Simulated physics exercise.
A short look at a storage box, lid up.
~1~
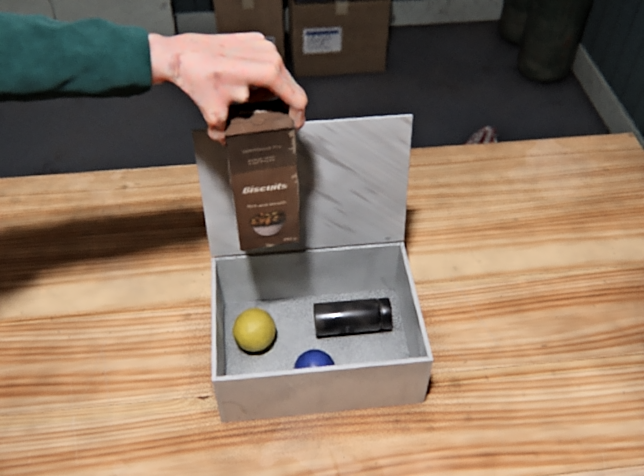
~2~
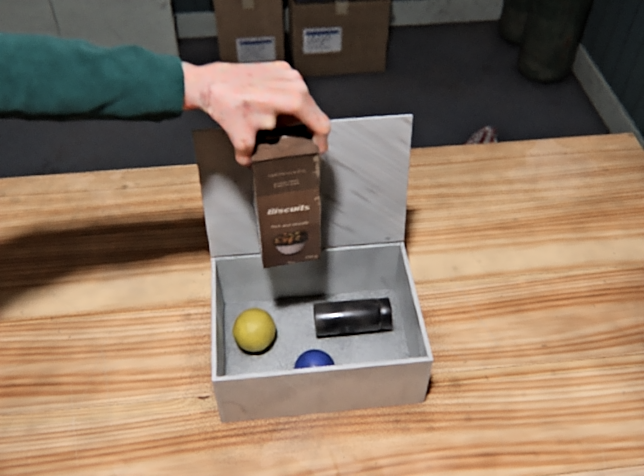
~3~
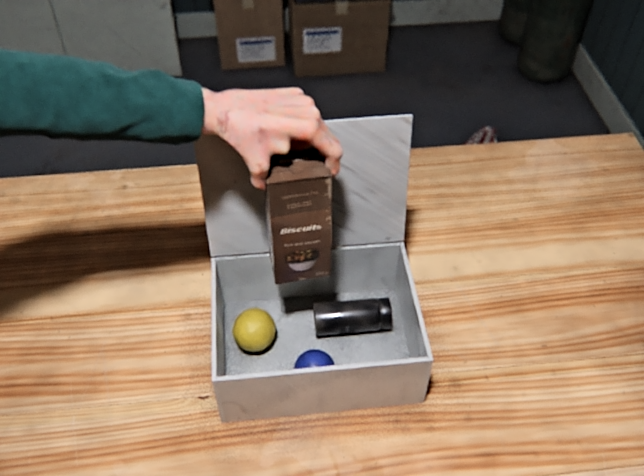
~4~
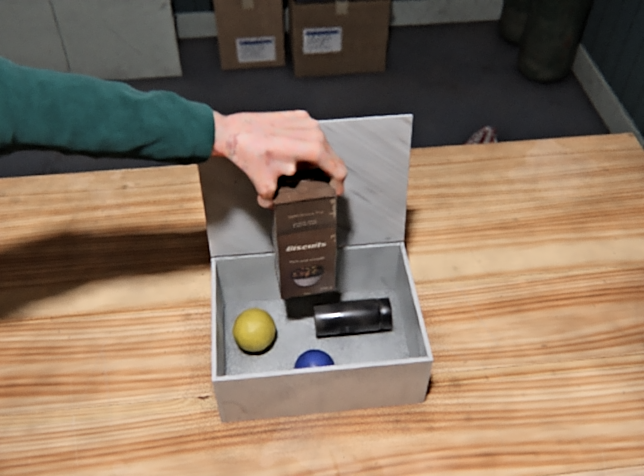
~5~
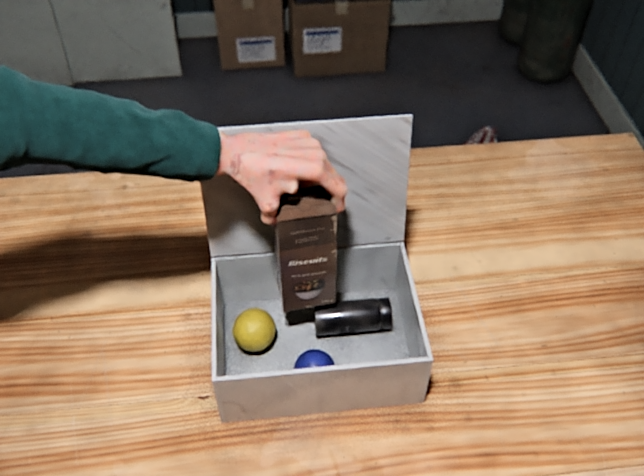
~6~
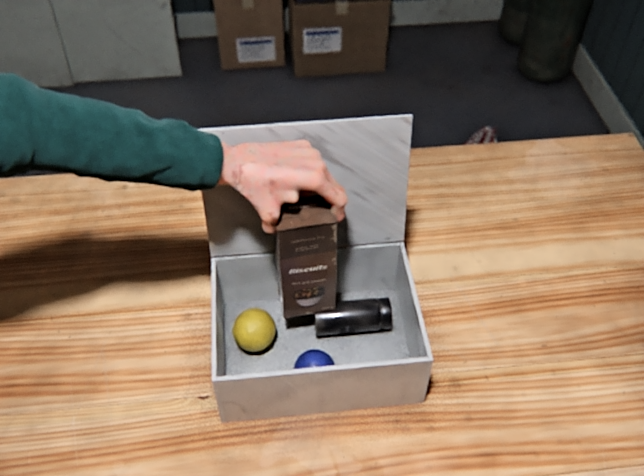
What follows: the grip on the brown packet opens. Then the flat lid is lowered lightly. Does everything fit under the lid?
Here the lid is held up.
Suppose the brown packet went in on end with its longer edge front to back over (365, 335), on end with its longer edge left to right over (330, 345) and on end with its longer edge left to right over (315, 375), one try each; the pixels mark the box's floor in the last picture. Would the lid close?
In the first case it is held up; in the second case it will not close; in the third case it is held up.
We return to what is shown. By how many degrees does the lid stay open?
About 30°.
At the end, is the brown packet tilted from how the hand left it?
It tips.
Then, 0.50 s later than the last frame, brown packet tilted by 53° near (264, 286); black shaker moved a little.
Then, 1.40 s later than the last frame, lid 77° above the rim; brown packet tilted by 53° near (263, 289); yellow lemon moved a little; black shaker moved a little.
Then, 1.80 s later than the last frame, lid 49° above the rim; brown packet tilted by 53° near (261, 301); yellow lemon moved a little.
Then, 2.70 s later than the last frame, lid 34° above the rim; brown packet tilted by 55° near (266, 320); yellow lemon moved about its own width; black shaker moved a little.
When it is over, lid 31° above the rim; lying over in the box, brown packet; moved from the start, yellow lemon; the other 2 as before. End places, in pixels of the last picture, brown packet near (269, 326).
